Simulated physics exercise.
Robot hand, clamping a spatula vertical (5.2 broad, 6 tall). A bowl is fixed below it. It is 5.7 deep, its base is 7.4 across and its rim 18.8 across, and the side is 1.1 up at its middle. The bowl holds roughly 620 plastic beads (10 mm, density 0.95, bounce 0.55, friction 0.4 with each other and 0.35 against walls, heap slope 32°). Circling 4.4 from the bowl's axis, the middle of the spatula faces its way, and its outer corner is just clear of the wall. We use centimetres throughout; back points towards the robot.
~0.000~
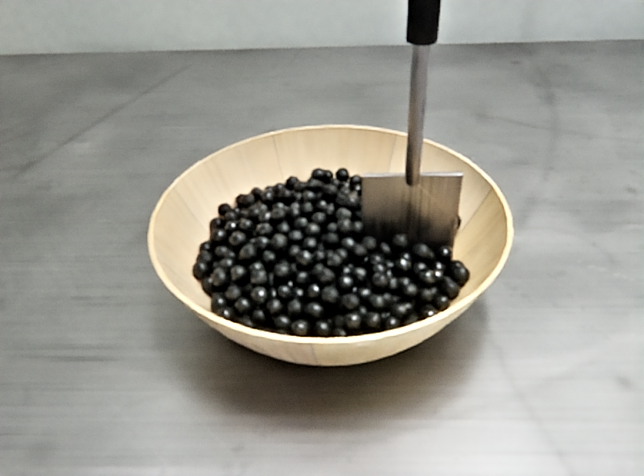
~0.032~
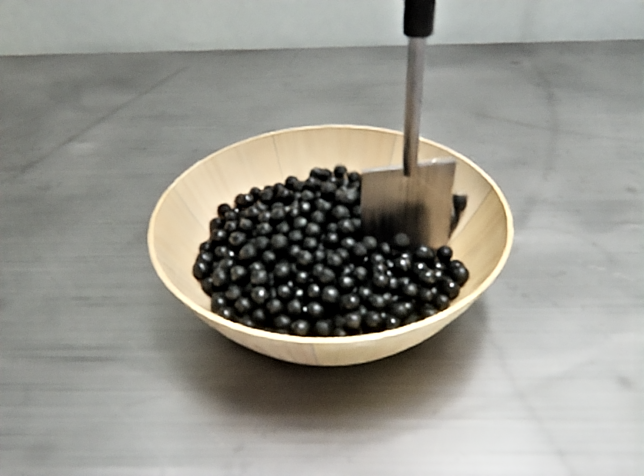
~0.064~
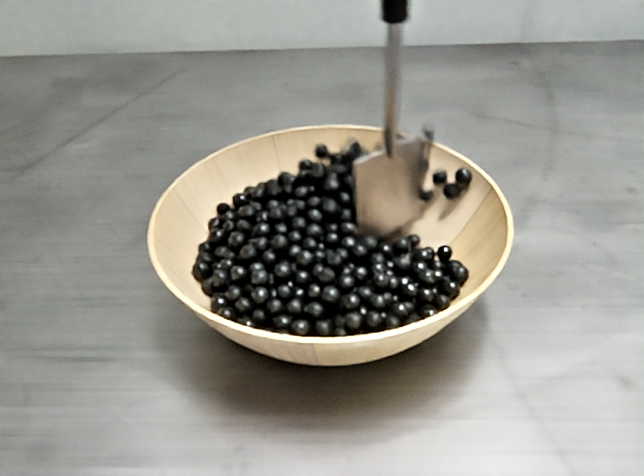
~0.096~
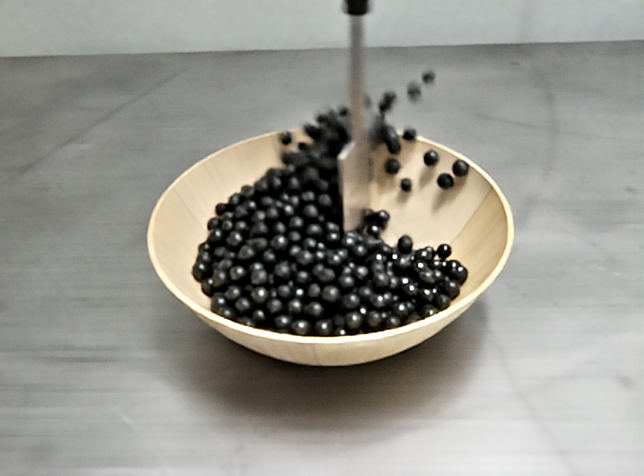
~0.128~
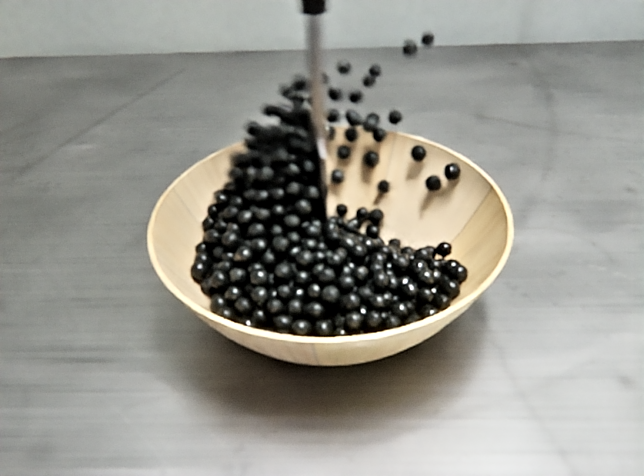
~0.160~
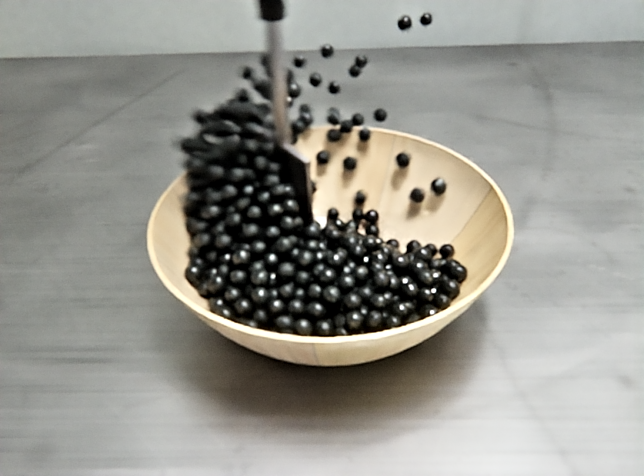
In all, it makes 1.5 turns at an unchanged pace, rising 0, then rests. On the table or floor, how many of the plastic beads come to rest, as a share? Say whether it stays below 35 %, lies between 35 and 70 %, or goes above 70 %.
It lies between 35 and 70 %.
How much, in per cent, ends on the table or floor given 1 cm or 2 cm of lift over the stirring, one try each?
I'd reckon around 45 and 35 per cent.
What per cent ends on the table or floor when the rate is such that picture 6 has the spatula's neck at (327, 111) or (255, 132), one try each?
Some 40 and 60 per cent respectively.
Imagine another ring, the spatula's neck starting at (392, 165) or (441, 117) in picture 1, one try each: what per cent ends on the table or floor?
Roughly 40 % and 25 %.
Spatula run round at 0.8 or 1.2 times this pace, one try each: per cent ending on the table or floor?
It would be some 45 and 65 percent respectively.
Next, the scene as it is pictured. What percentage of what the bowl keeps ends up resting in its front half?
I'd put it at roughly 60 per cent.
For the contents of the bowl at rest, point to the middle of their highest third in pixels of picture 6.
Around (272, 304).
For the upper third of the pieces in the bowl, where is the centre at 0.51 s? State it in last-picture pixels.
I'd put it close to (318, 162).
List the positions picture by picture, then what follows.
The first picture shows the spatula neck at (414, 148), 0° round; upper third of the load around (323, 242), from x 200 to 460, top at y 175; 620 in the bowl.
The second picture shows the spatula neck at (411, 140), 12° round; upper third of the load around (328, 237), from x 200 to 460, top at y 170.
The third picture shows the spatula neck at (391, 122), 40° round; upper third of the load around (327, 215), from x 200 to 465, top at y 135.
The fourth picture shows the spatula neck at (357, 112), 68° round; upper third of the load around (318, 198), from x 200 to 460, top at y 80; 619 in the bowl, 1 in flight or on the tool.
The fifth picture shows the spatula neck at (318, 111), 97° round; upper third of the load around (292, 181), from x 200 to 460, top at y 40; 606 in the bowl, 14 in flight or on the tool.
The sixth picture shows the spatula neck at (281, 118), 126° round; upper third of the load around (254, 176), from x 185 to 460, top at y 20; 591 in the bowl, 29 in flight or on the tool.
After 0.34 s, 284° round, highest piece 10 above the table; 445 in the bowl, 72 on the table or floor, 103 in flight or on the tool.
After 0.51 s, 83° round, highest piece 9 above the table; 335 in the bowl, 241 on the table or floor, 44 in flight or on the tool.
After 0.80 s, 180° round, highest piece 6 above the table; 337 on the table or floor, 283 in the bowl.
After 1.50 s, 180° round, highest piece 5 above the table; 337 on the table or floor, 283 in the bowl.
In the end, 337 on the table or floor, 283 in the bowl. That is 54 % on the table or floor.
